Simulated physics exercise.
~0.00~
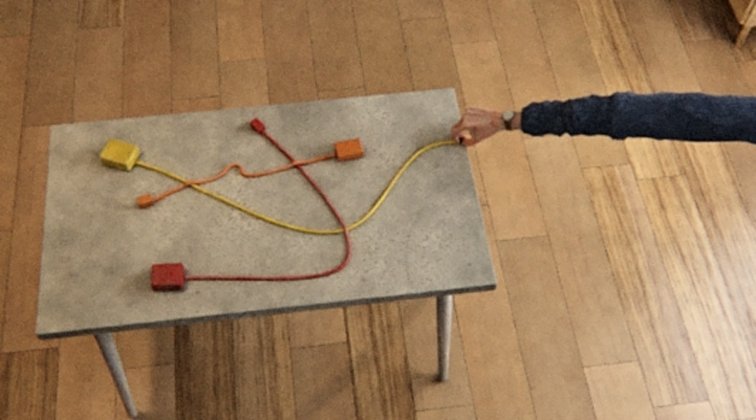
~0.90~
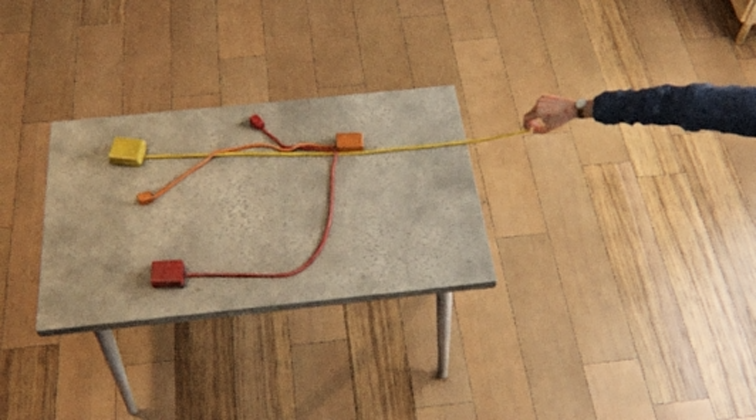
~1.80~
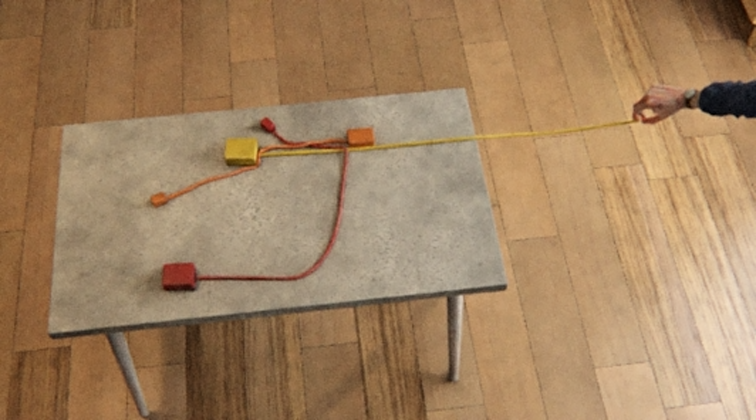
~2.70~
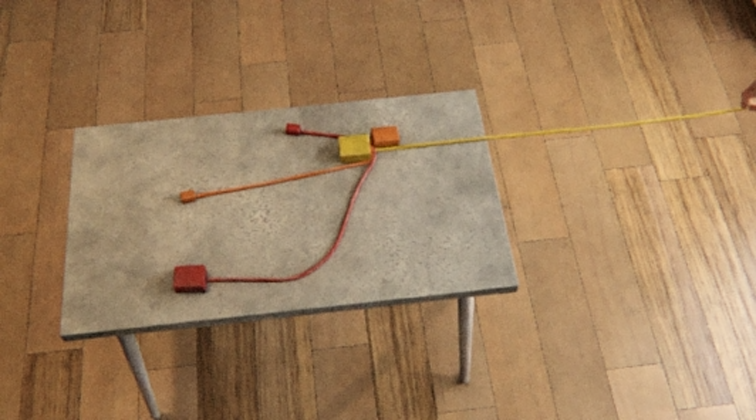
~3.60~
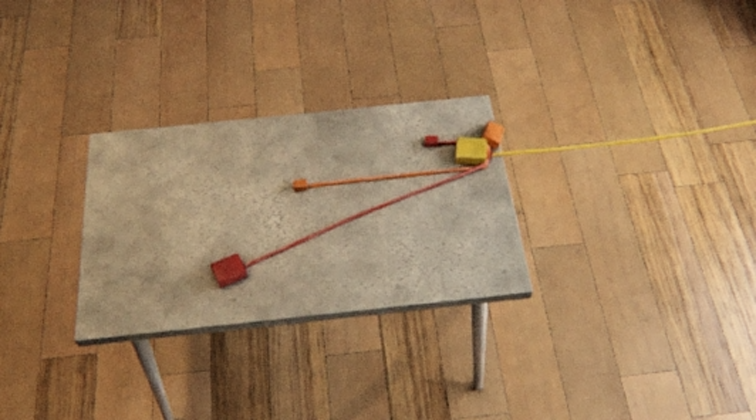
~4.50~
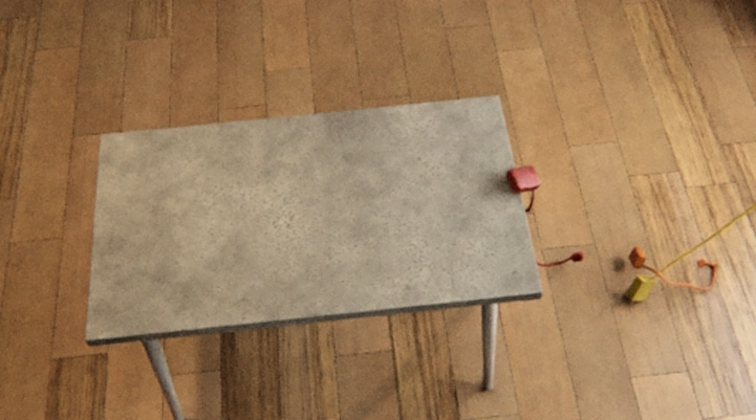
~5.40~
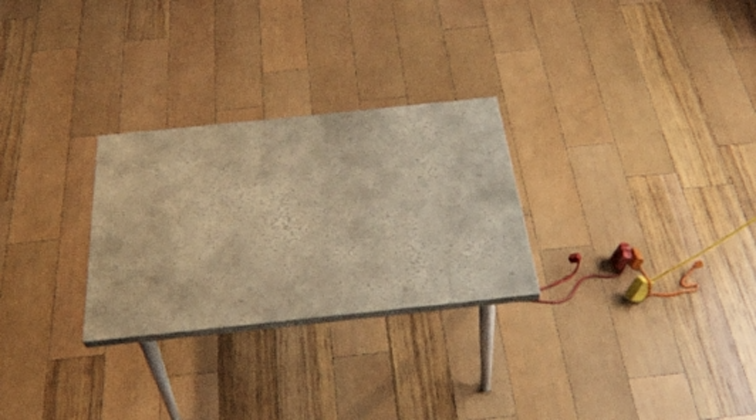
A hand pulled a yellow cord off to the right across a gray table, dragging its yellow block into the tangled orange and red cords until everything slid over the right edge, leaving the tabletop bare and the pieces beside it.
